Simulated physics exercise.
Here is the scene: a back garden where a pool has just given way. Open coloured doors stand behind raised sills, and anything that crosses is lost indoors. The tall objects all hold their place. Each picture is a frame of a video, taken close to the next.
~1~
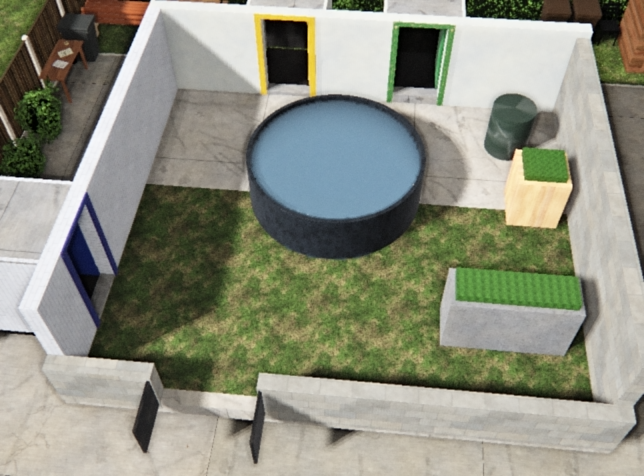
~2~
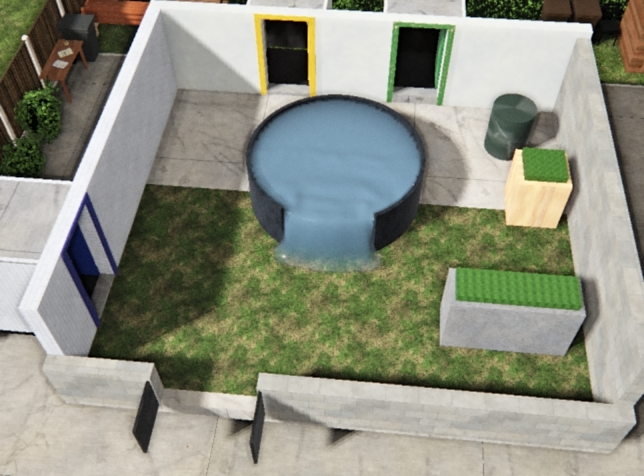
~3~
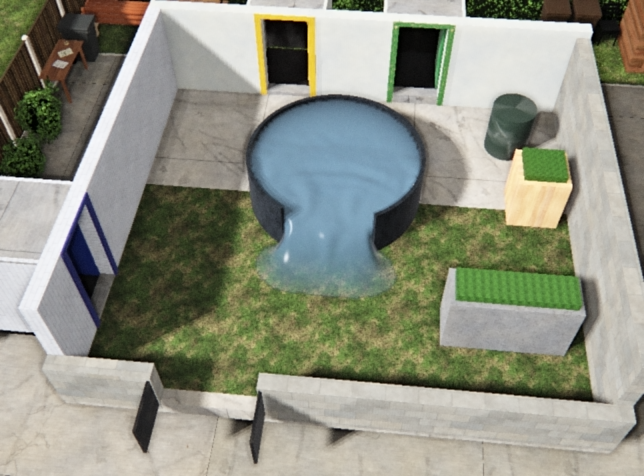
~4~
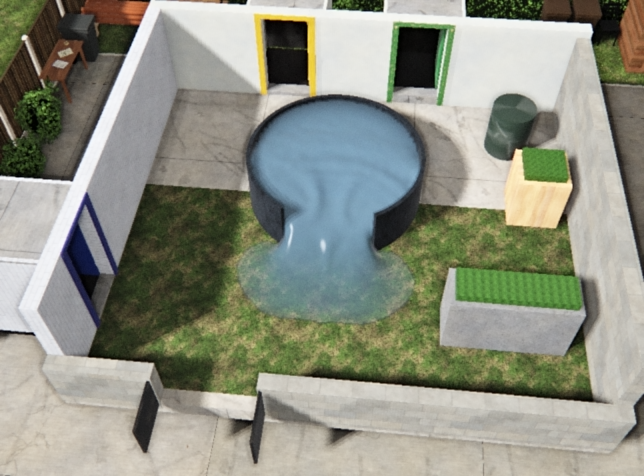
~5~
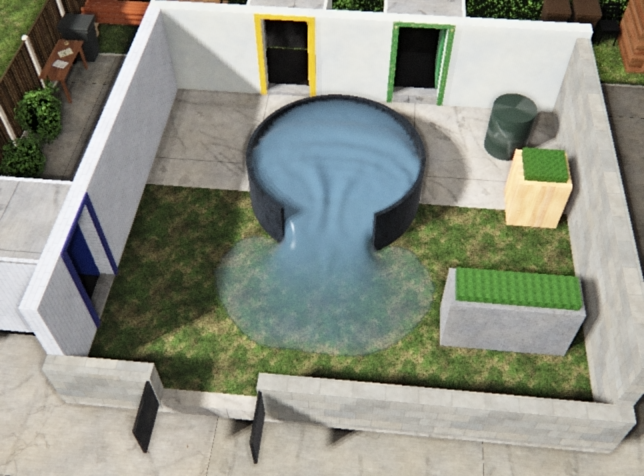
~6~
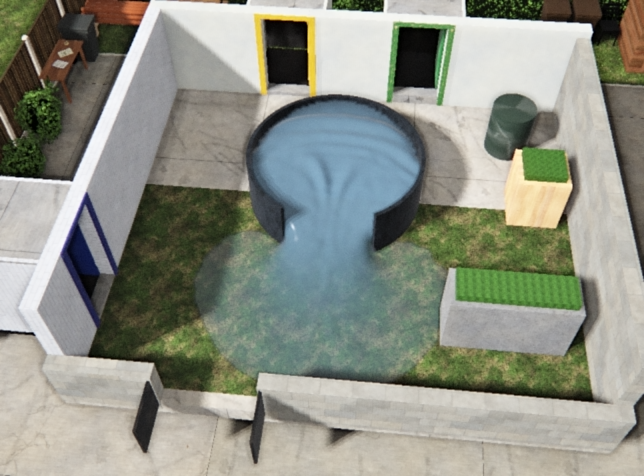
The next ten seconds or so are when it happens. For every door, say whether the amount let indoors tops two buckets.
My prediction: The green door will not go over two buckets. The yellow door will not go over two buckets. The blue door will be deluged.
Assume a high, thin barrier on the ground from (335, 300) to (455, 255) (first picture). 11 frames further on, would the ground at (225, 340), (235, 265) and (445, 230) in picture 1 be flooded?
Submerged, submerged, submerged.
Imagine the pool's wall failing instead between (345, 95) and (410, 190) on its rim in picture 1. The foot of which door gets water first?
Answer: The green door.
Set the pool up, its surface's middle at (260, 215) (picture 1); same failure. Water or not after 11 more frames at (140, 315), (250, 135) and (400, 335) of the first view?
I'd say swamped for the first, still dry for the second and swamped for the third.
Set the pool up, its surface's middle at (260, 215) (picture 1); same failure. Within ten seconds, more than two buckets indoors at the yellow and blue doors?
The yellow one gets little enough; the blue one gets too much.
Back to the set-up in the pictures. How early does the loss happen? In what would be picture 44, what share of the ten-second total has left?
Somewhere around 70 per cent, I'd say.
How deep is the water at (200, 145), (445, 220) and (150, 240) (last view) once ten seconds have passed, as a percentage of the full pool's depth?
First spot roughly 4 %, second 10 %, third 10 %.
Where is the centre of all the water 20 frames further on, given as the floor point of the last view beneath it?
The spot I would choose is (343, 274).
A moment on, water covers 30 % of the floor; the green door not reached, the yellow door not reached, the blue door not reached.
Next, water covers 40 % of the floor; the green door not reached, the yellow door not reached, the blue door not reached.
Then, water covers 50 % of the floor; the green door not reached, the yellow door not reached, the blue door under two buckets in.
Later, water covers 75 % of the floor; the green door not reached, the yellow door not reached, the blue door over two buckets in.
In the end, water covers 95 % of the floor; the green door wet at the sill, nothing in, the yellow door wet at the sill, nothing in, the blue door far over two buckets in.
